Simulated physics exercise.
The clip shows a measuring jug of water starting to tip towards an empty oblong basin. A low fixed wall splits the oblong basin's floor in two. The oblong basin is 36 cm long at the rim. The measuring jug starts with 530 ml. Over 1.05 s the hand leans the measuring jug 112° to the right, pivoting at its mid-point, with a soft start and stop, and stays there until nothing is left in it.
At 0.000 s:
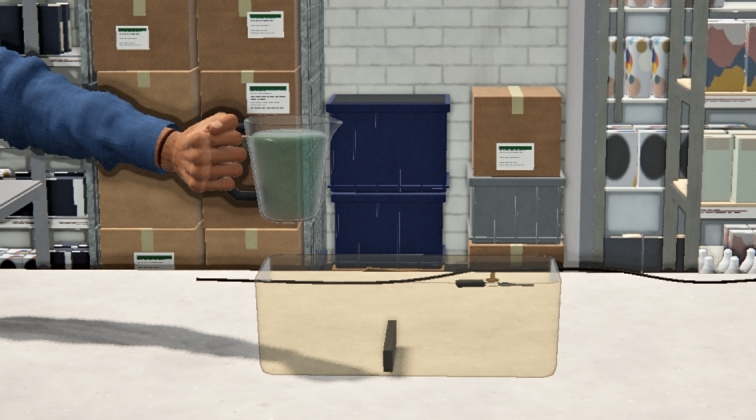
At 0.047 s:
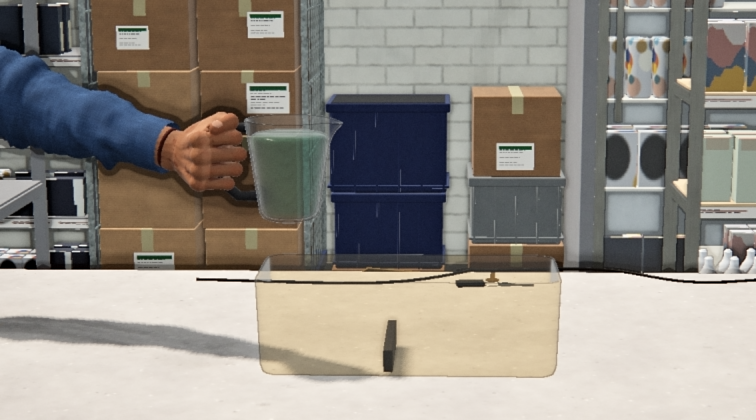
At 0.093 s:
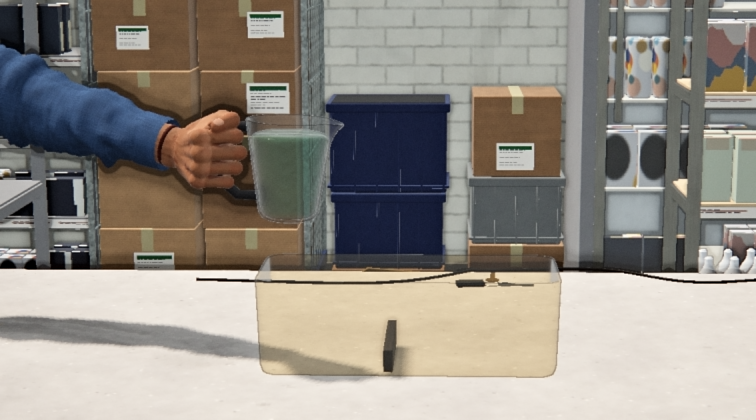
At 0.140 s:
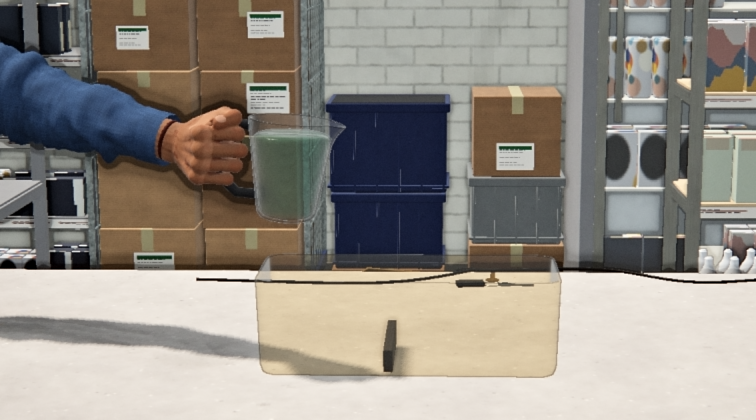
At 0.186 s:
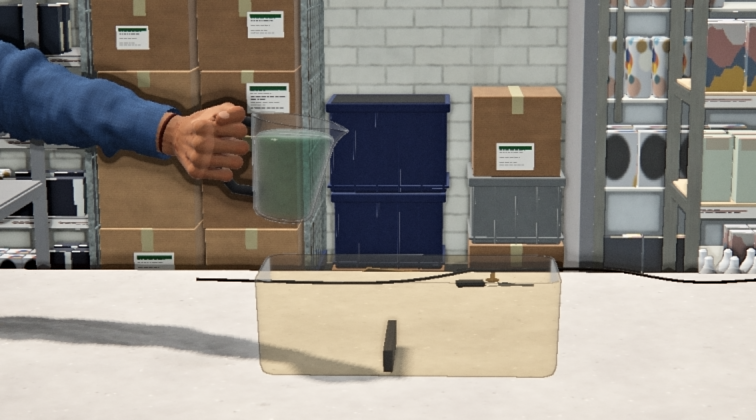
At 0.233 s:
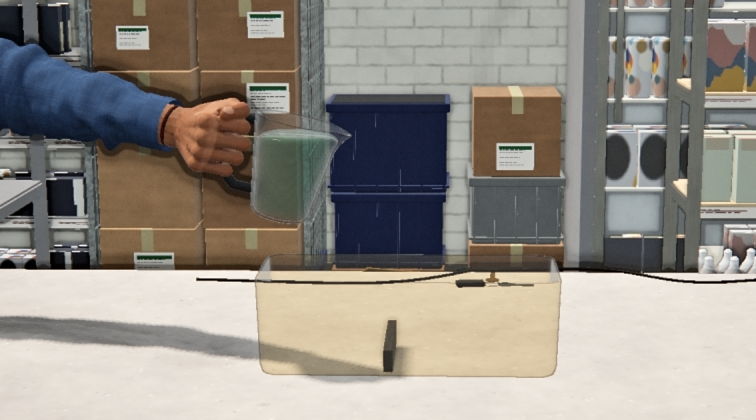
Storeroom with stacked boxes, a blue-sleeved arm gradually tilting a measuring jug of greenish water slightly rightward above an oblong basin.
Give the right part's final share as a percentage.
Roughly 66 per cent is past the wall.
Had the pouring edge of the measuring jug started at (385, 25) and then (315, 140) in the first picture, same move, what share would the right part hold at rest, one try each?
In turn about 85 and 20 per cent.
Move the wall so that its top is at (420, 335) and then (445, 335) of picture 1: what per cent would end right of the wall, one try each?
First 15, then 10 per cent.
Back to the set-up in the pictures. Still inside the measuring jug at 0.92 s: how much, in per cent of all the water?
Some 12 per cent.
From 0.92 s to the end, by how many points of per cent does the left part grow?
Near 16 in a hundred.
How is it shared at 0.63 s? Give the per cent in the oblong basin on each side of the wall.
Some 0 per cent left and 9 right.
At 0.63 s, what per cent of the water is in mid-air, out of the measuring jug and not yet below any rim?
Some 20 per cent.
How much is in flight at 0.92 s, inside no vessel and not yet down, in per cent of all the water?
Near 14 in a hundred.
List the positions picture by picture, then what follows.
In the first frame, it leans 0°; its right rim is at (342, 122); the water meets the walls at (250, 134) and (329, 134); the oblong basin's rim runs from (262, 269) to (557, 271); the wall's top is at (390, 336).
In the second frame, it leans 1°; its right rim is at (342, 122); the water meets the walls at (251, 133) and (330, 135).
In the third frame, it leans 2°; its right rim is at (344, 124); the water meets the walls at (252, 134) and (331, 135).
In the fourth frame, it leans 5°; its right rim is at (346, 126); the water meets the walls at (254, 133) and (333, 137).
In the fifth frame, it leans 8°; its right rim is at (348, 130); the water meets the walls at (256, 134) and (335, 137).
In the sixth frame, it leans 13°; its right rim is at (351, 135); the water meets the walls at (258, 135) and (340, 137).
After 0.63 s the tilt is 73° and 71 per cent is still to pour, 0 is left of the wall and 9 right of it.
After 0.92 s the tilt is 108° and 13 per cent is still to pour, 17 is left of the wall and 56 right of it.
After 1.22 s the tilt is 112° and 0 per cent is still to pour, 32 is left of the wall and 67 right of it.
After 1.55 s the tilt is 112° and 0 per cent is still to pour, 33 is left of the wall and 66 right of it.
In the end 33 per cent lies left of the wall, 66 right of it and 1 outside.
